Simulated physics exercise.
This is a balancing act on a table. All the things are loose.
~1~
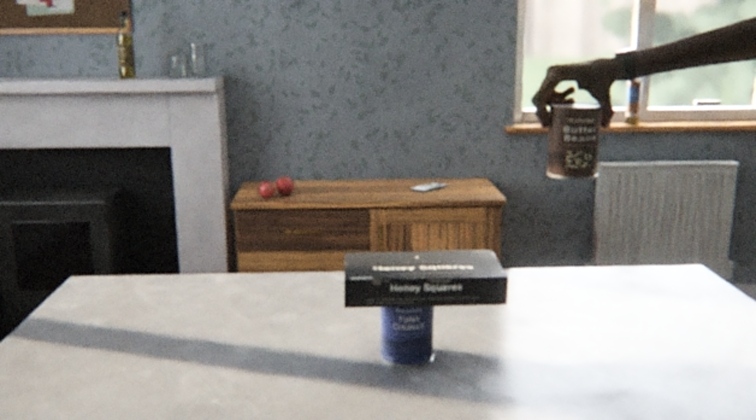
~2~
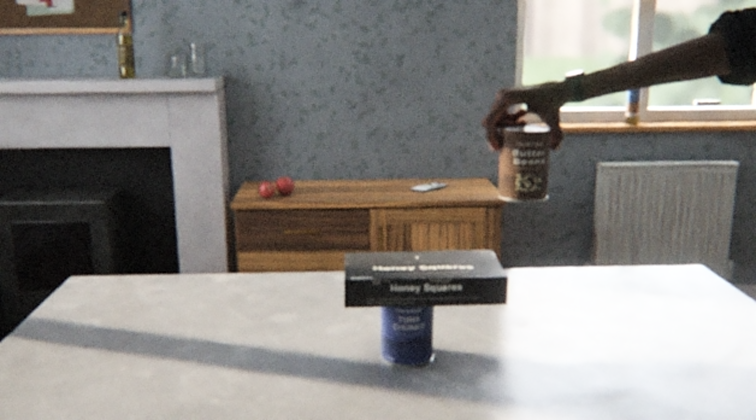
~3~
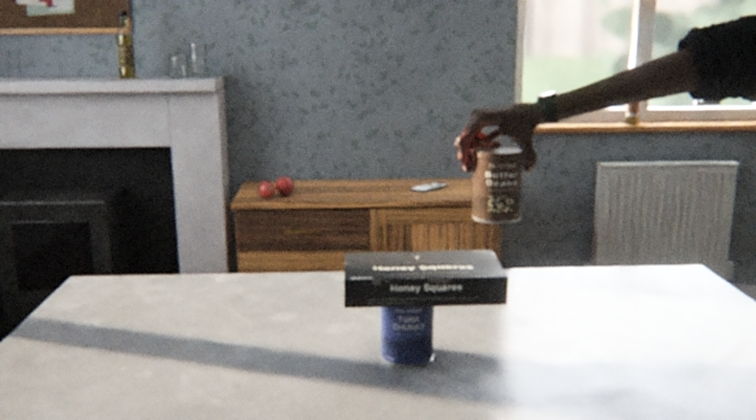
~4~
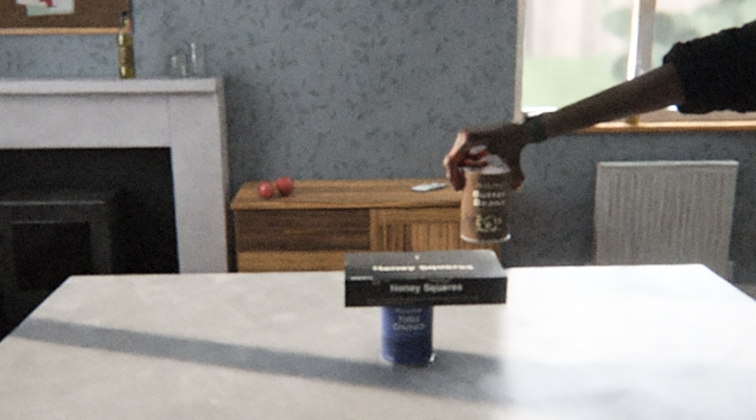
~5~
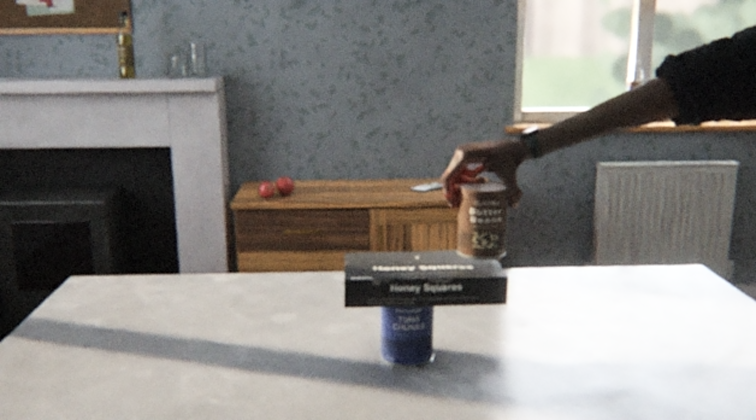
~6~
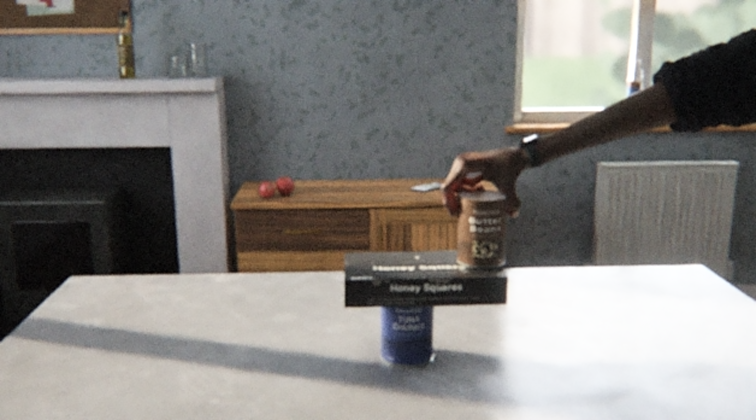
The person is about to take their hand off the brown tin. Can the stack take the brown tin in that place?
As it turns out, it loses its balance.
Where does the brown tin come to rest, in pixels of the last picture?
Near (631, 319).
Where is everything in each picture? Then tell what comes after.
The first frame shows coming down; brown tin (574, 140); black packet (422, 277).
The second frame shows coming down; brown tin (524, 163); black packet (422, 277).
The third frame shows coming down; brown tin (498, 184); black packet (422, 277).
The fourth frame shows coming down; brown tin (486, 203); black packet (422, 277).
The fifth frame shows coming down; brown tin (482, 219); black packet (422, 277).
The sixth frame shows in place under the hand; brown tin (482, 229); black packet (422, 277).
Then, 0.40 s later than the last frame, brown tin now fallen; black packet tilted by 71°.
Then, 0.50 s later than the last frame, black packet on its side.
Then, 0.90 s later than the last frame, black packet now fallen.
When it is over, fallen, brown tin and black packet; blue tin as before. End places, in pixels of the last picture, brown tin near (631, 319). The stack comes apart.
